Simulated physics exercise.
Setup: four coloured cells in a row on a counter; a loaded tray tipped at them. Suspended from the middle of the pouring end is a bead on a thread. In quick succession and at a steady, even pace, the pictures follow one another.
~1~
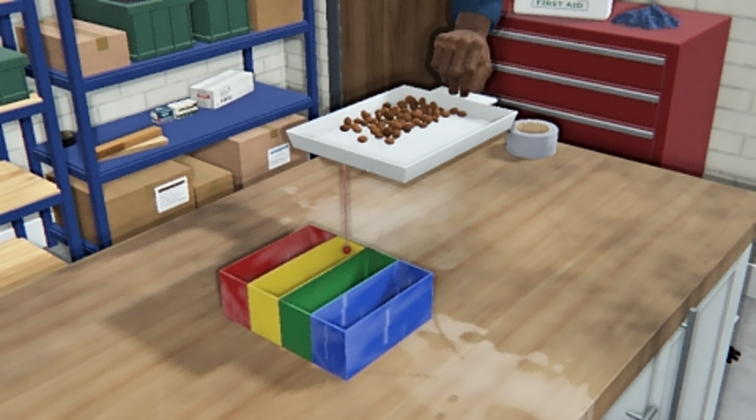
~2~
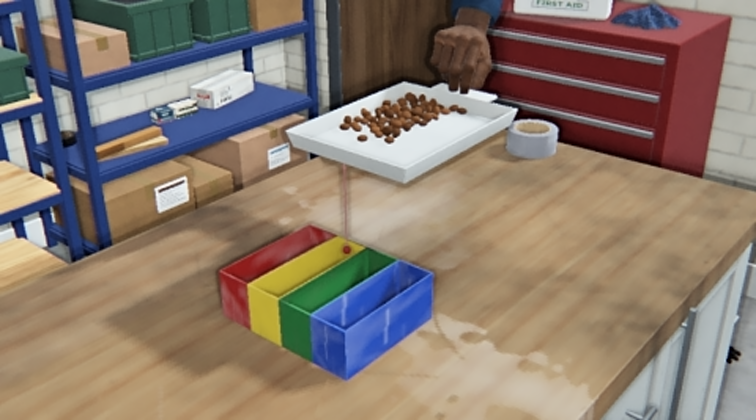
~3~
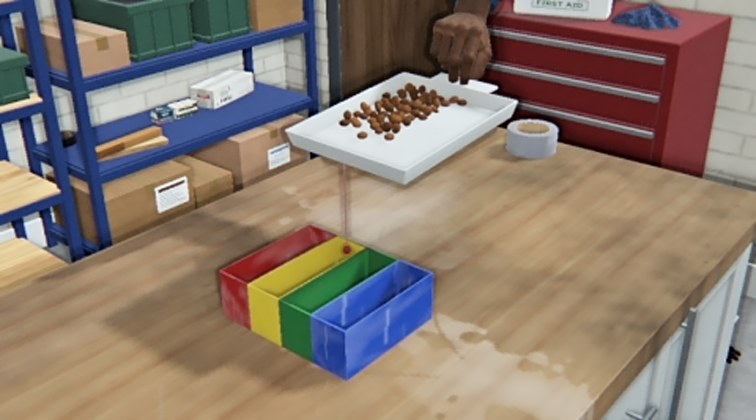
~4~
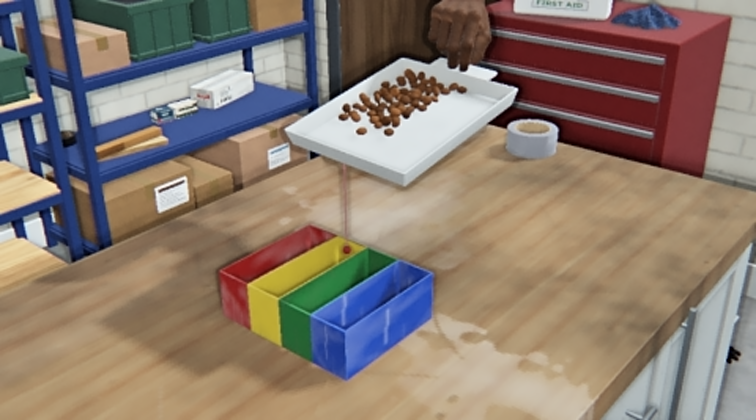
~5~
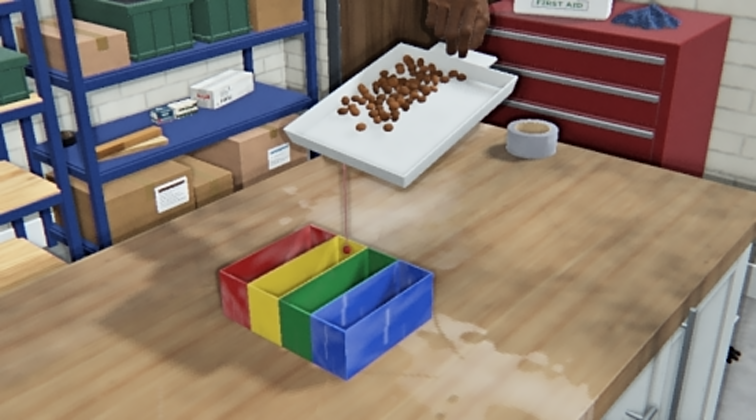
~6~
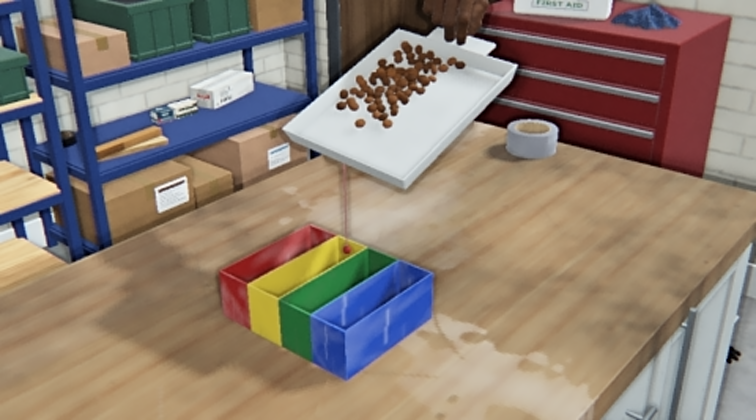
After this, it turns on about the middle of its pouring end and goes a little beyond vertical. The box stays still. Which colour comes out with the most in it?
Fullest: The blue cell.
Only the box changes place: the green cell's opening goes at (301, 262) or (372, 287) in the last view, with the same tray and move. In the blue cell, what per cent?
Roughly 20% on the first try and 20% on the second.
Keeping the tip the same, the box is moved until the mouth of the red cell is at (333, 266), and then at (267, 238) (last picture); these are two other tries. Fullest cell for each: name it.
First: That green cell. Second: The blue one.
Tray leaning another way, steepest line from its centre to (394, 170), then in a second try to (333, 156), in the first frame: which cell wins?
In order, it comes out as the blue cell and that red cell.
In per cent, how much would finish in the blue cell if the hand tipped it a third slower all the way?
Expected result: Around 50 per cent.
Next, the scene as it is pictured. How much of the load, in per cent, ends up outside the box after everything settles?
20 %.
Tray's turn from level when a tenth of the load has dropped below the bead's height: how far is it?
Near 75 degrees.
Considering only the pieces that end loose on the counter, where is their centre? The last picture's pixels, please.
Estimate: About (437, 392).
Soon, tray tipped steeply; most on the tray; about a quarter falling or outside the box.
A while on, tray tipped past a quarter turn; a small part on the tray; about a third in the blue cell; about a quarter in the green cell; a small part in the yellow cell; about a third falling or outside the box.
Towards the end, tray tipped past a quarter turn; about half in the blue cell; about a quarter in the green cell; a small part in the yellow cell; about a quarter falling or outside the box.
Finally, tray tipped past a quarter turn; about half in the blue cell; about a quarter in the green cell; a small part in the yellow cell; none in the red cell; about a quarter outside the box.
